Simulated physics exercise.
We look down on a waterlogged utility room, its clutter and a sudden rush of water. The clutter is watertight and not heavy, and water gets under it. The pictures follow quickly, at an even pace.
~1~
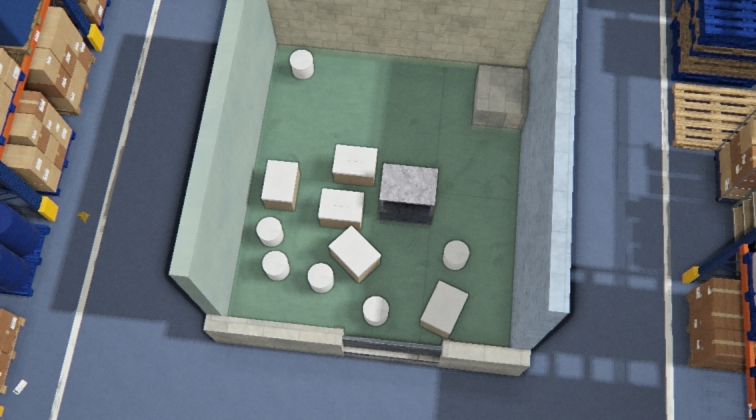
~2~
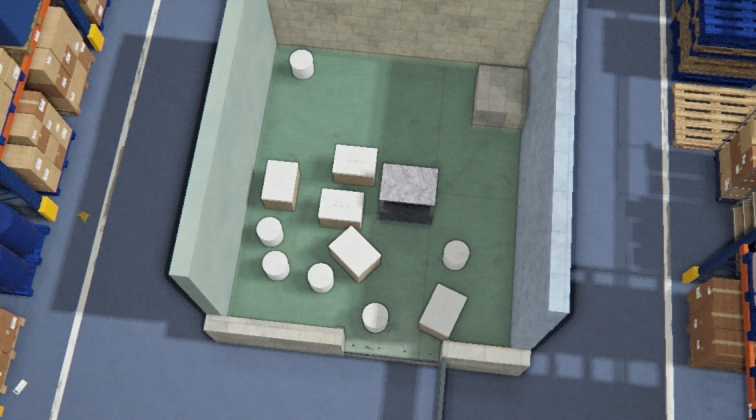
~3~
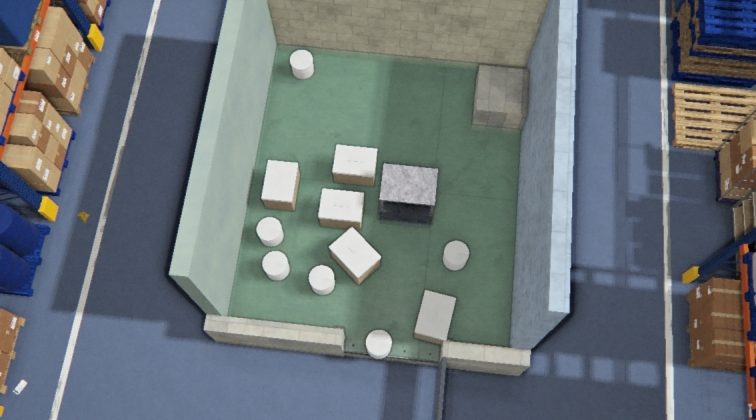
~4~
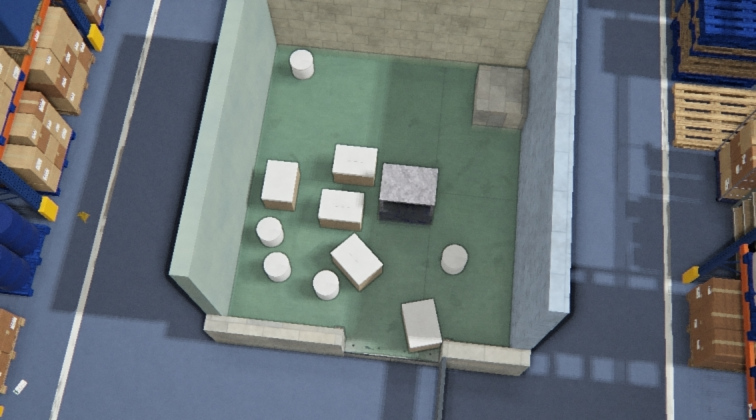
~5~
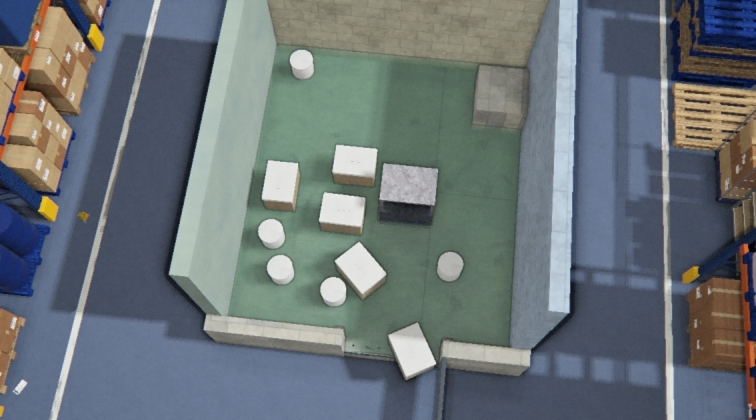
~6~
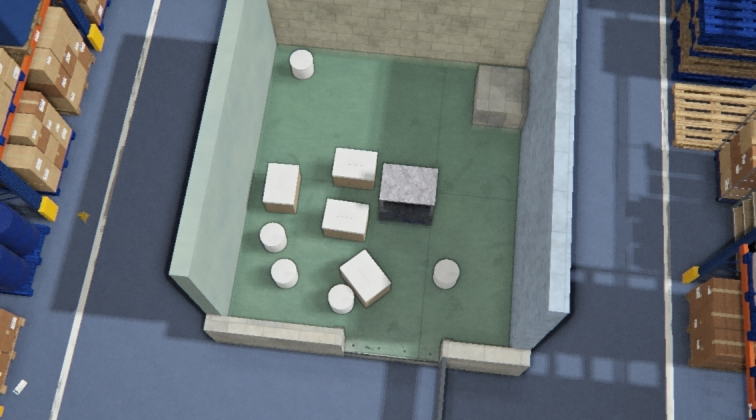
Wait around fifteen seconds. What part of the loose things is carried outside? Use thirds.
That comes to two thirds or more.
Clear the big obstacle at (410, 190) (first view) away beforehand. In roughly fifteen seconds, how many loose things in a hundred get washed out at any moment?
Close to 80 %.
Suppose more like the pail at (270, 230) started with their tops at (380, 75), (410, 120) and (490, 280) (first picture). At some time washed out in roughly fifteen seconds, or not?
As listed: Inside, kept in, through.
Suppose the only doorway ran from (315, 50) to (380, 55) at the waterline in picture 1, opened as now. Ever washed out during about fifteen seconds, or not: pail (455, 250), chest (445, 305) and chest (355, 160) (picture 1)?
As listed: Stays, still in, carried outside.
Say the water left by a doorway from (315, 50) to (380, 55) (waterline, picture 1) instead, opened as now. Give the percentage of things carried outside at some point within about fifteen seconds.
Close to 40 %.
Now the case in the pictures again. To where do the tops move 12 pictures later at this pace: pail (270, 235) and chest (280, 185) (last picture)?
Close to (301, 287) and (288, 245).
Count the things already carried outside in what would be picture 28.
The number is 9.
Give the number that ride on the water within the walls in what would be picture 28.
It comes to 2.
A moment on, 2 of 11 are out; 9 afloat.
Next, 7 of 11 are out; 4 afloat.
Later, 9 of 11 are out; 2 afloat.
In the end, 10 of 11 are out; 1 afloat.
